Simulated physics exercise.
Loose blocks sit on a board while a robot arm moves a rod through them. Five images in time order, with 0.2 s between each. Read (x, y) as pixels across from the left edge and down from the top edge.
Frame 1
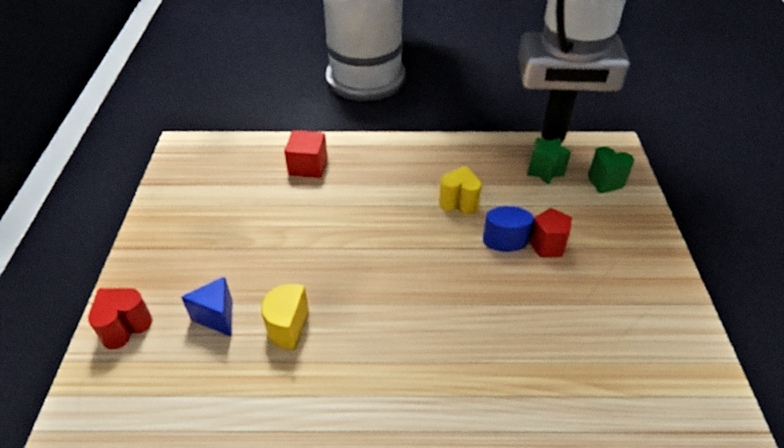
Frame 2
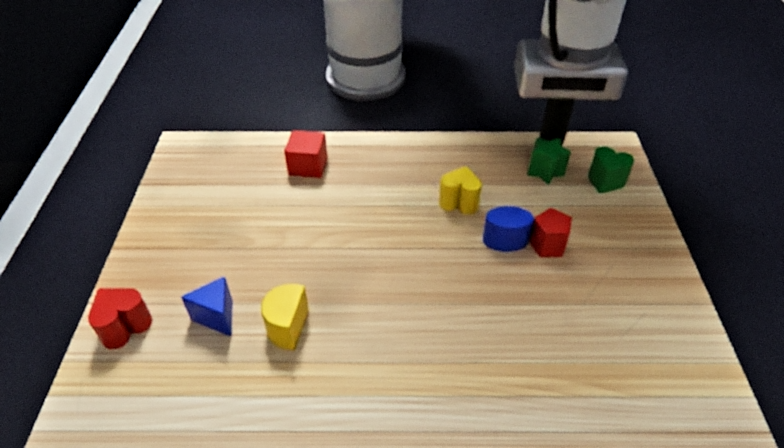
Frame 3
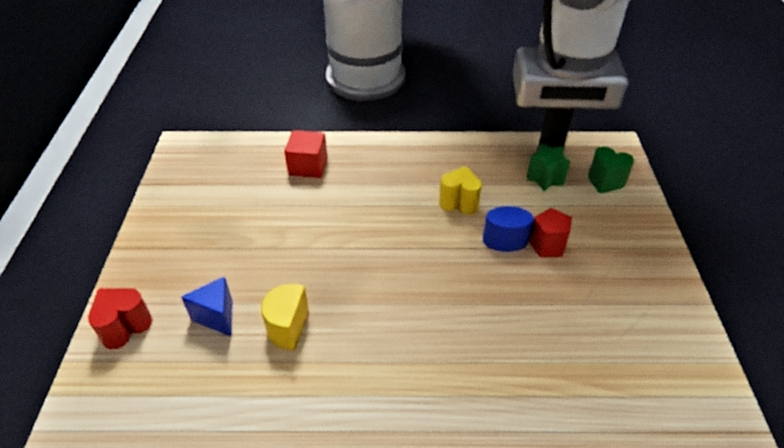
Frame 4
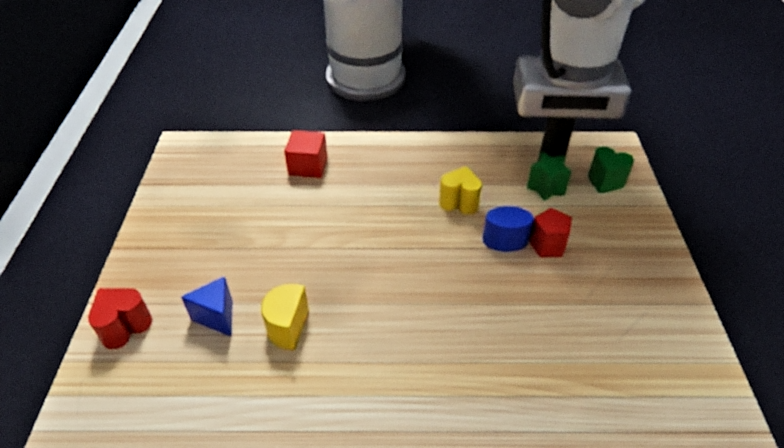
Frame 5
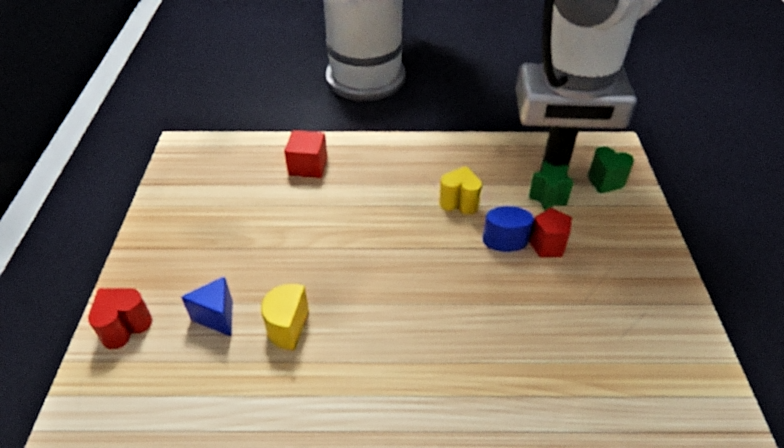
The robot arm's dark rod came up behind the green star-shaped block and pushed it a short way toward the viewer, closer to the red pentagon, while the other blocks stayed still.
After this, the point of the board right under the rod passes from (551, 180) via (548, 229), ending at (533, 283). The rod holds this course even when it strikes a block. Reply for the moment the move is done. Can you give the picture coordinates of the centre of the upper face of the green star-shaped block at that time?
Just about (531, 282).
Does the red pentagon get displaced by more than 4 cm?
Answer: Yes.
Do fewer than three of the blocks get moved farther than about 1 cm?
Final answer: No.
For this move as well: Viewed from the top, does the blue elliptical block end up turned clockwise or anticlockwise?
Viewed from above: Clockwise.
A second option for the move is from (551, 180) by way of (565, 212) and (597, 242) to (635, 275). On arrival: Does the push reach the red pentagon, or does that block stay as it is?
It is shifted.
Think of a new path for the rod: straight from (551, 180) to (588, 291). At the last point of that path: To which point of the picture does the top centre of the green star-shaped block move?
The middle of its top is at (555, 232).
On the path given first. One third of the way, rod (552, 205); green star-shaped block (552, 207); red pentagon (557, 237), turned 10° anticlockwise.
Two thirds of the way, rod (546, 239); blue elliptical block (500, 225), turned 45° clockwise; green star-shaped block (544, 243); red pentagon (559, 271), turned 60° anticlockwise.
At the end, rod (535, 275); blue elliptical block (500, 225), turned 45° clockwise; green star-shaped block (531, 282); red pentagon (558, 313), turned 90° anticlockwise; green heart unmoved.
